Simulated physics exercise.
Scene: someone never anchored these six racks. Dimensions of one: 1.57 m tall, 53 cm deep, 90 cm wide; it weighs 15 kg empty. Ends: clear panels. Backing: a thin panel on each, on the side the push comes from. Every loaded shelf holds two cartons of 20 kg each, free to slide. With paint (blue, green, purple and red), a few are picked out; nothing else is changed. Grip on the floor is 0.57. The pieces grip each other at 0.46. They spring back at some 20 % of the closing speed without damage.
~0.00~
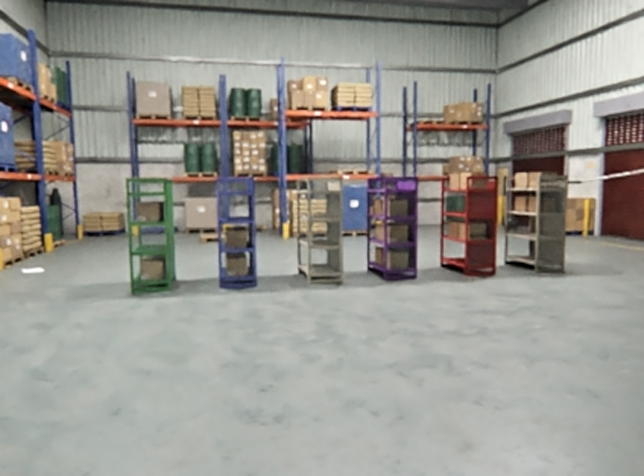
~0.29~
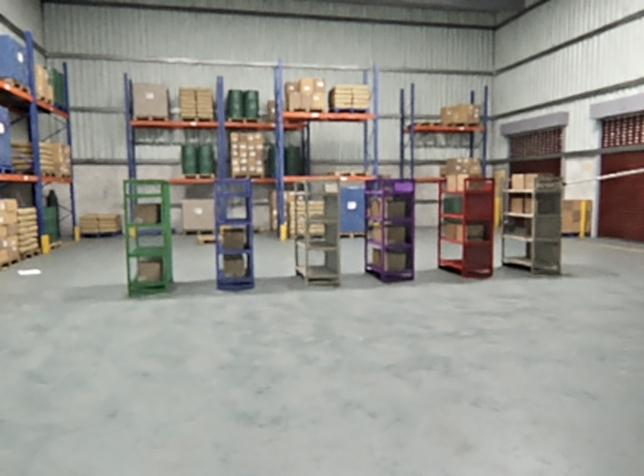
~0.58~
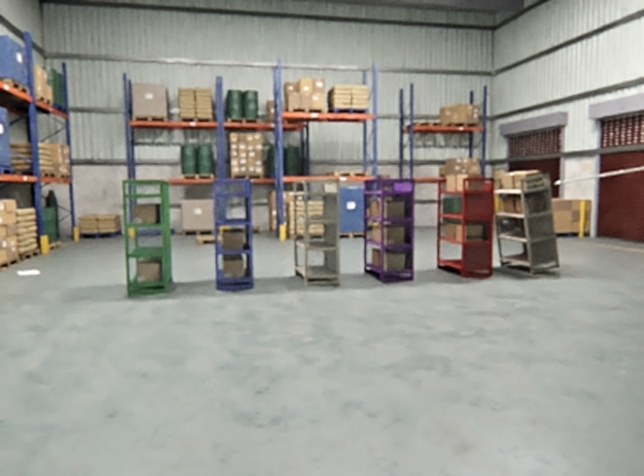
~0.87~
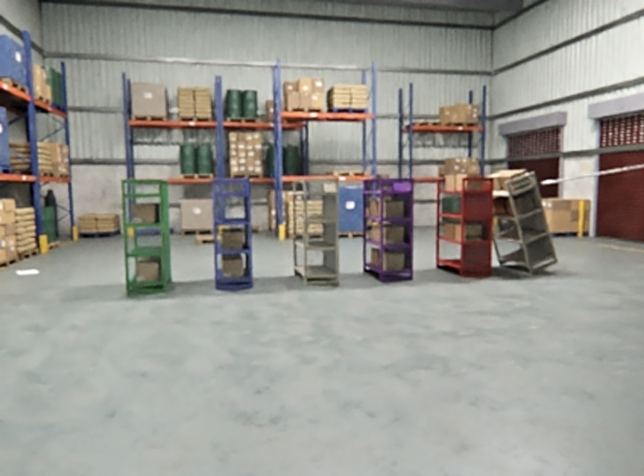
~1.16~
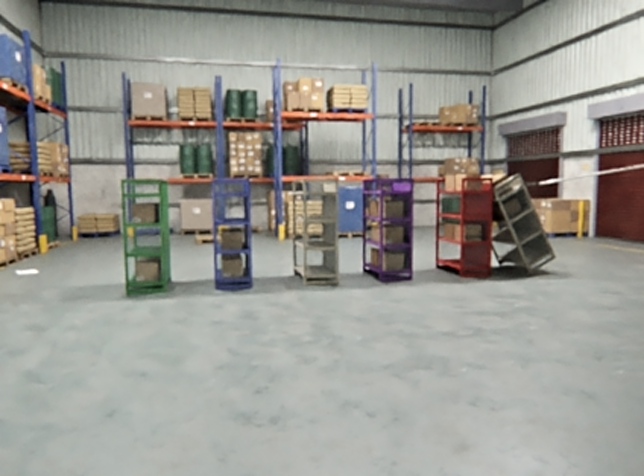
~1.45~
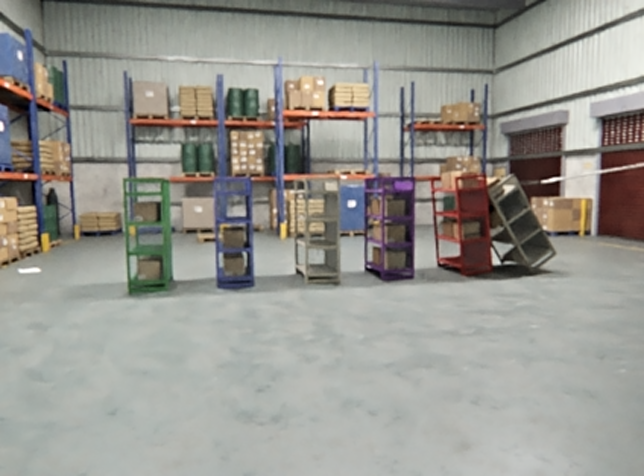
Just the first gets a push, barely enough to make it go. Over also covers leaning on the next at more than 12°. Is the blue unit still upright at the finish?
Yes.
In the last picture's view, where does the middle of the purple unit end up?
Check around (336, 241) in the last image.
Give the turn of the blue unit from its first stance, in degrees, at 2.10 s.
Something like 0°, give or take.
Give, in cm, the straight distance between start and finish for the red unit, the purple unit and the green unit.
From start to finish: Red 60, purple 90, green 0 centimetres.
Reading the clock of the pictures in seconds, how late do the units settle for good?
Roughly 4.5 seconds.
Around 2.10 s, 5 cartons spilt or dropped; 1 of the 5 other units over; blue unit unmoved; red unit tipped 34°.
Around 3.02 s, 10 cartons spilt or dropped; 3 of the 5 other units over; blue unit unmoved; red unit tipped 69°.
Finally (4.5 s), 12 cartons spilt or dropped; 2 of the 5 other units over; blue unit unmoved; red unit lying flat; purple unit tipped 65°. Three left standing. Seen by the last camera, middles, blue unit near (232, 230), red unit near (436, 246).
